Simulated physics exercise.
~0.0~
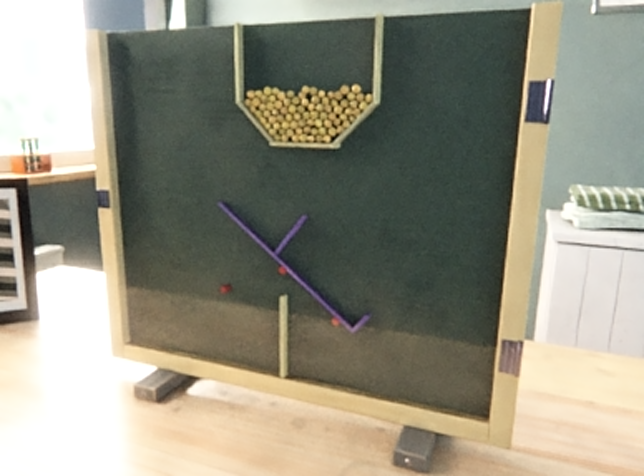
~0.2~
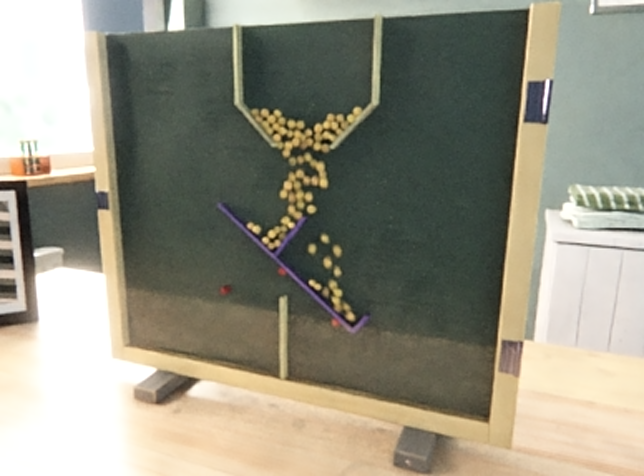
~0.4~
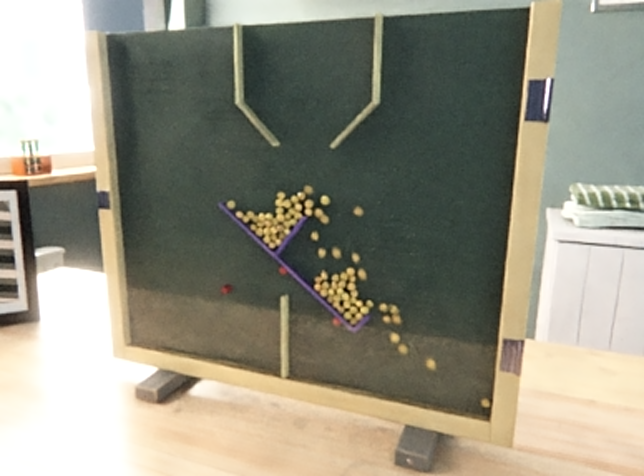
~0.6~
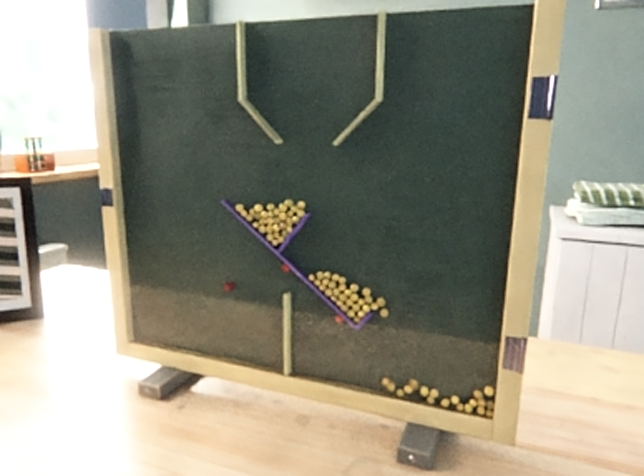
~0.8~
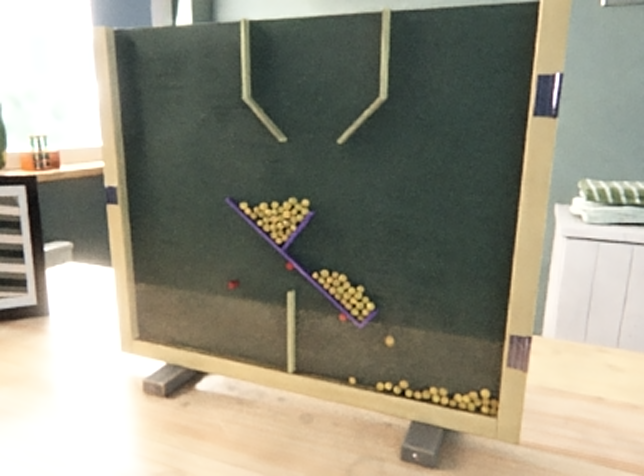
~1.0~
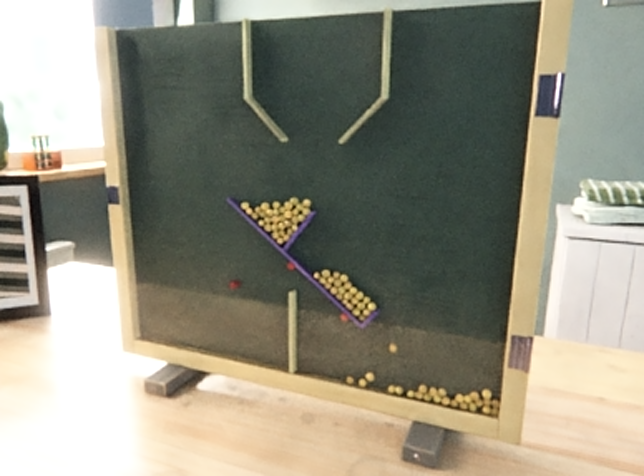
Dried chickpeas poured from the hopper onto a purple tray that slanted down to the right, piling up in two heaps, while some spilled off its lower end into the right bin. Most stayed on the tray, and the left bin ended up empty.
